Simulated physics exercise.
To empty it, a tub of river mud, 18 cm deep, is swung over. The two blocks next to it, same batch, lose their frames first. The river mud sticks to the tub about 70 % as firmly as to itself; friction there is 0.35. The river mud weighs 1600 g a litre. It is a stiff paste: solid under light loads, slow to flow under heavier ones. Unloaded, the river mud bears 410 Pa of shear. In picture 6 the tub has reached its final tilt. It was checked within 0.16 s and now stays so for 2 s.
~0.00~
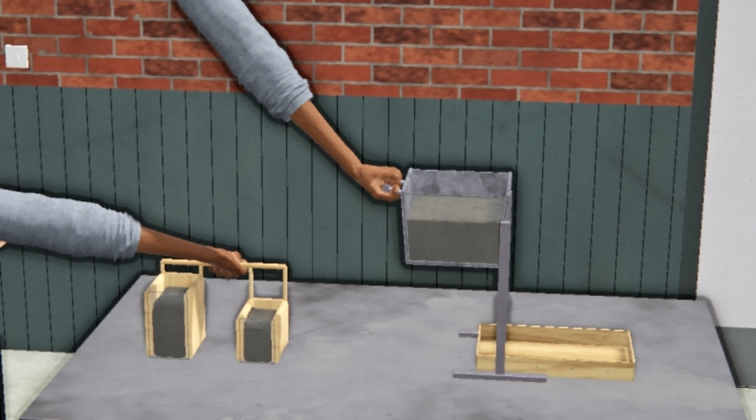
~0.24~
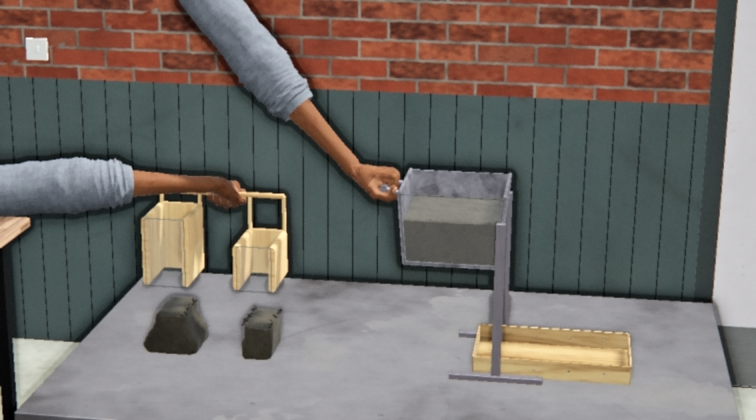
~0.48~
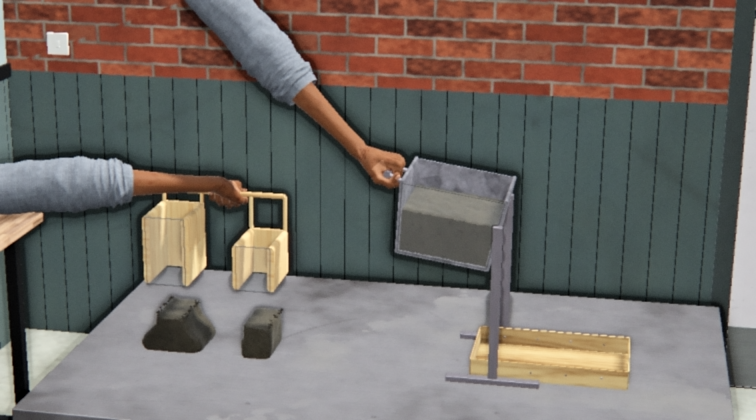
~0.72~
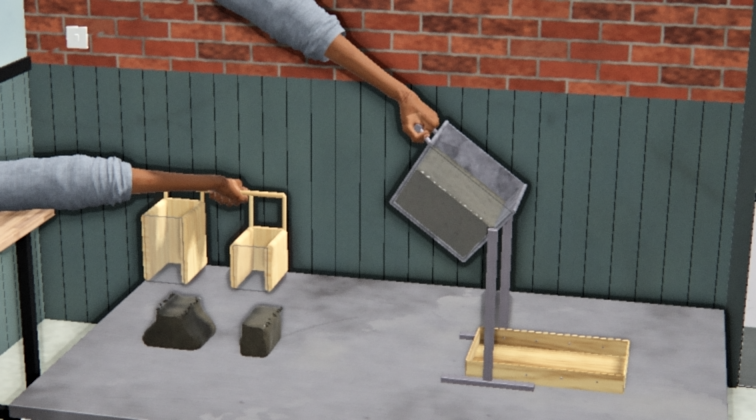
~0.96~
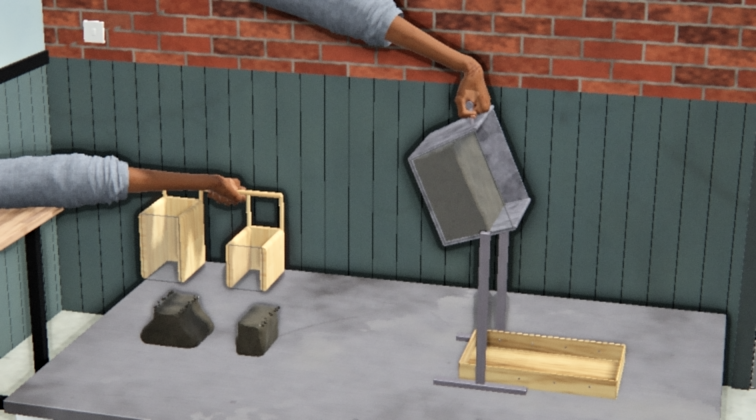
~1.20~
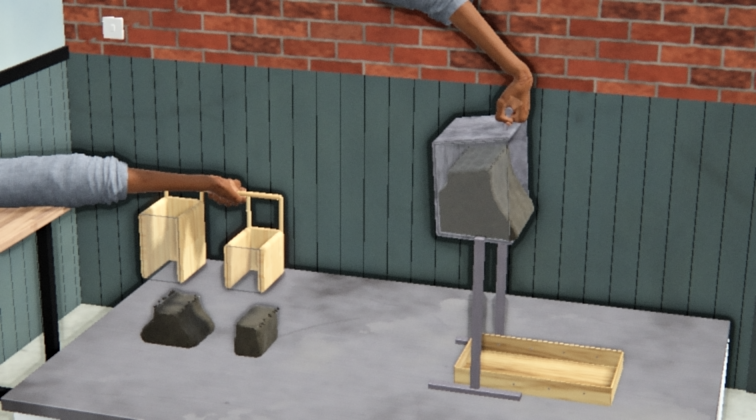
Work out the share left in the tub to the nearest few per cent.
It comes to some 48 %.
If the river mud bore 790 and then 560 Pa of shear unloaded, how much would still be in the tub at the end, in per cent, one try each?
In turn about 100 %, 60 %.
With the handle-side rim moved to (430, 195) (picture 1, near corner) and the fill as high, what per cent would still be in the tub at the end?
In that case some 70 per cent.
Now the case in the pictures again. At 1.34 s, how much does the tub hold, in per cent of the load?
About 80 %.
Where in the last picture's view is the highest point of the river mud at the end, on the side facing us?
At about (462, 205).
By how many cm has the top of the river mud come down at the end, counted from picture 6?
Some 10 cm.
By 1.34 s, the tub is at 86 degrees and holds 80 %.
By 1.51 s, the tub is at 86 degrees and holds 54 %.
By 1.68 s, the tub is at 86 degrees and holds 49 %.
By 1.85 s, the tub is at 86 degrees and holds 48 %.
By 3.20 s, at the end, the tub is at 86 degrees and holds 48 %.
